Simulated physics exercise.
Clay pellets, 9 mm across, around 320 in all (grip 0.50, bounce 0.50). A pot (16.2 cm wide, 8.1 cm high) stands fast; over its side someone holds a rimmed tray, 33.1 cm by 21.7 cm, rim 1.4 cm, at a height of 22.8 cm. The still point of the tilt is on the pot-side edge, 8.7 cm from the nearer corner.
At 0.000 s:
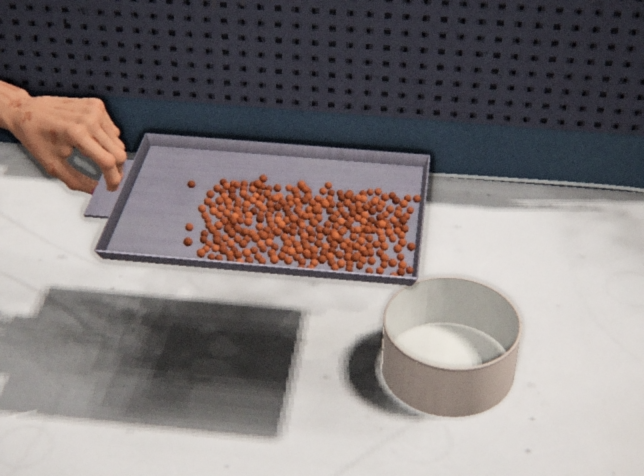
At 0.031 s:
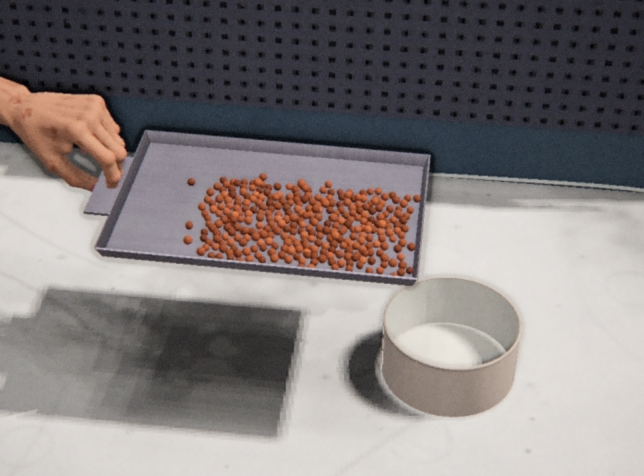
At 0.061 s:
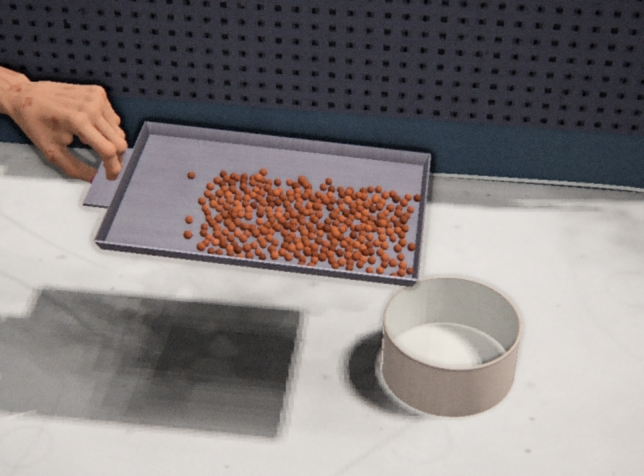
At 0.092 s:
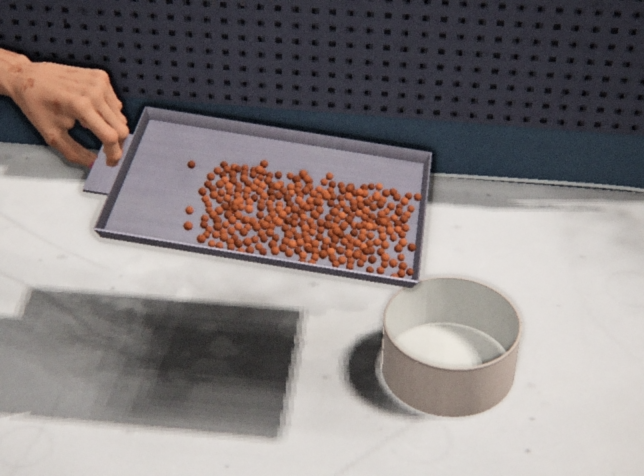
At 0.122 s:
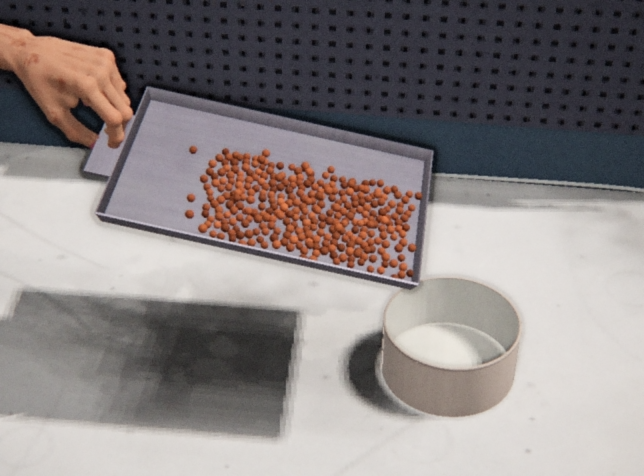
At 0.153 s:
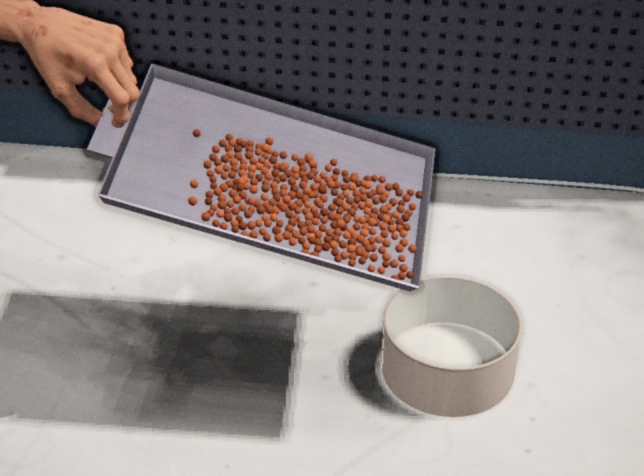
A rimmed tray of reddish-brown pellets, held by a hand at its left end, started out level, then its left side rose faster and faster, leaving it slanted down toward a round pot.
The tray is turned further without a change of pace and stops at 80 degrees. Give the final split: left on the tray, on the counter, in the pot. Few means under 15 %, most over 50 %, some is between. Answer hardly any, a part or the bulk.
Tray: Hardly any, counter: The bulk, pot: A part.
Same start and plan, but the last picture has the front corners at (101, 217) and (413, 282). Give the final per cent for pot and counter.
Pot 15, counter 85.
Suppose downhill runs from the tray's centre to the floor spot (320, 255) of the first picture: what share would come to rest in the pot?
Some 0 per cent.
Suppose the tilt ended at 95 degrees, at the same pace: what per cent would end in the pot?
Then about 25 per cent.
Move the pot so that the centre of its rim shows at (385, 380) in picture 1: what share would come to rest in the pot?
Some 40 per cent.
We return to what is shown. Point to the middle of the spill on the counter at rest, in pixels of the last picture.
Around (483, 465).
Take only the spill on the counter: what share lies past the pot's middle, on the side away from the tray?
Roughly 70 per cent.
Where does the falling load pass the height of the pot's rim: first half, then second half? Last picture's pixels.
At about (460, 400), then at (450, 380).
After 0.35 s, tilt 50 degrees; the tray holds 100 %, the pot 0 %.
After 0.47 s, tilt 71 degrees; the tray holds 100 %, the pot 0 %.
After 0.73 s, tilt 80 degrees; the tray holds 10 %, the pot 15 %.
In the end, at 1.9 s, tray 0 %, counter 75 %, pot 20 %.
